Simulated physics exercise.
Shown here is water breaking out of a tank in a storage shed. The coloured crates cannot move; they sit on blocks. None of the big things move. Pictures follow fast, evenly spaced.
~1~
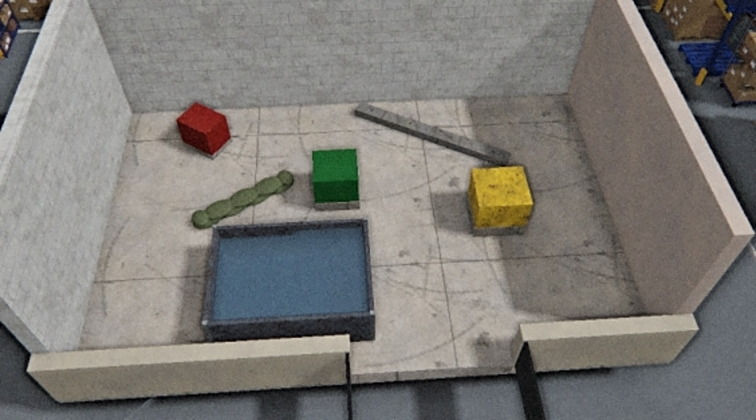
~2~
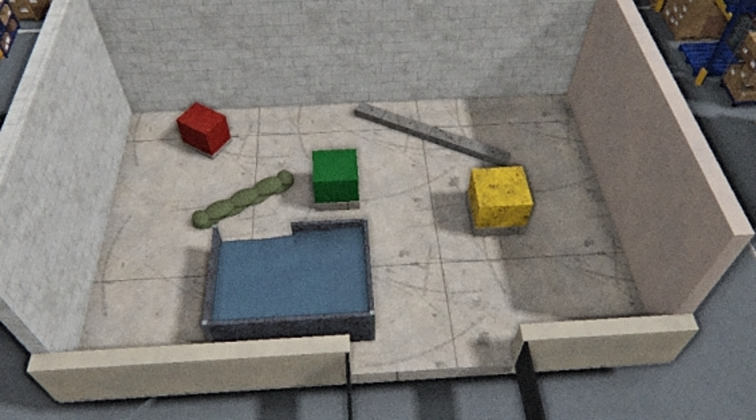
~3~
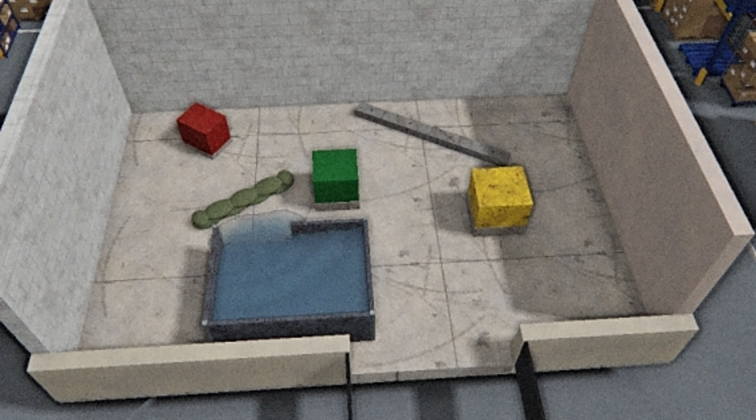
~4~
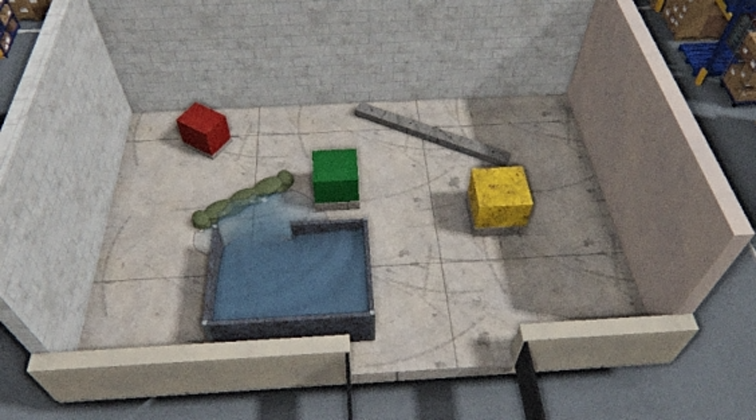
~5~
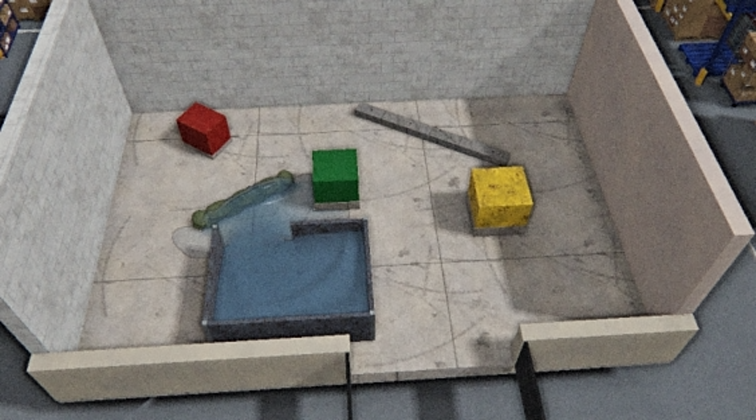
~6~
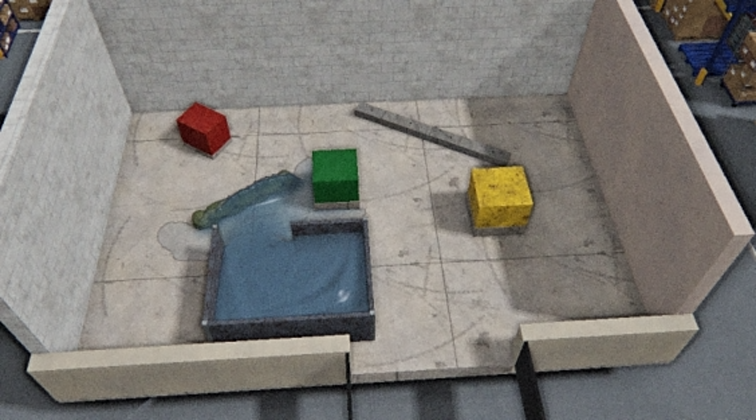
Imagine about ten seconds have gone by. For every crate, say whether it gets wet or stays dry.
Yellow crate: Dry; red crate: Wet; green crate: Wet.
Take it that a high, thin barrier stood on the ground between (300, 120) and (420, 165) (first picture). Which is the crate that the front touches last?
Yellow one.
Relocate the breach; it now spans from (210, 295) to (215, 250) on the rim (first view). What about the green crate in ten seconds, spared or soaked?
Result: Green is not reached.
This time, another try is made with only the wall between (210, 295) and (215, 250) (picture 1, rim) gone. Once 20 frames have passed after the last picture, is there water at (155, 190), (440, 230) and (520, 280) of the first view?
Those three places would be soaking, still unsoaked and still unsoaked, in that order.
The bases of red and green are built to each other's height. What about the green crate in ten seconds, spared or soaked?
As it turns out, the green crate gets reached.
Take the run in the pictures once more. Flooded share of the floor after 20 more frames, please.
Around 50 percent, give or take.
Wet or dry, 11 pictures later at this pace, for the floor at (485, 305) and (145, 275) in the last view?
In order: Waterless and submerged.
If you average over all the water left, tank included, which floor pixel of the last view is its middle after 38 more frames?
It's close to (286, 223).
A moment on, water covers 20 % of the floor; the yellow crate not reached, the red crate water round its plinth, the green crate water round its plinth.
Next, water covers 35 % of the floor; the yellow crate water round its plinth, the red crate water round its plinth, the green crate water round its plinth.
Then, water covers 50 % of the floor; the yellow crate water round its plinth, the red crate water round its plinth, the green crate water round its plinth.
Later, water covers 80 % of the floor; the yellow crate water round its plinth, the red crate water round its plinth, the green crate water round its plinth.
In the end, water covers 95 % of the floor; the yellow crate stayed above the water, the red crate was topped, the green crate was topped.
